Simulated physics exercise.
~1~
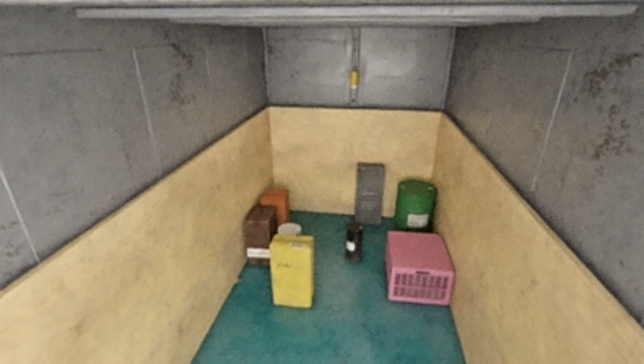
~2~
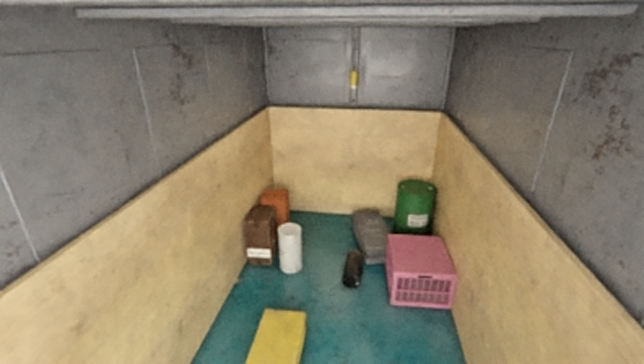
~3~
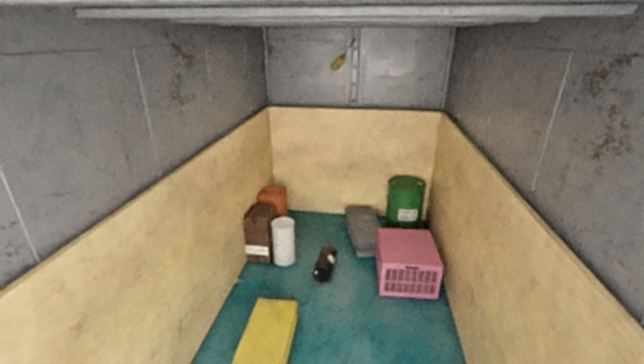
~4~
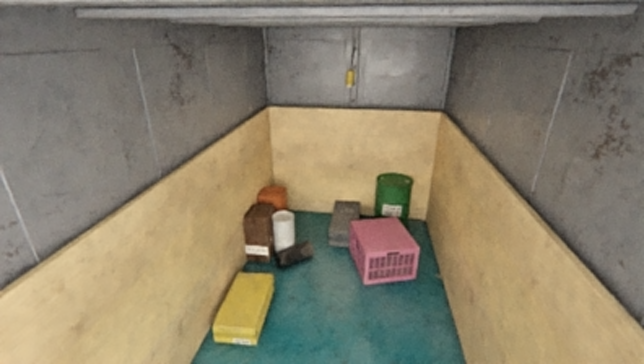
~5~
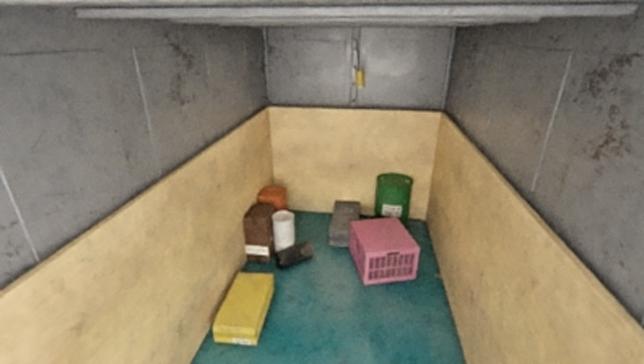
In a van's load bay, three items topple, then the pink chest and green drum slide left.
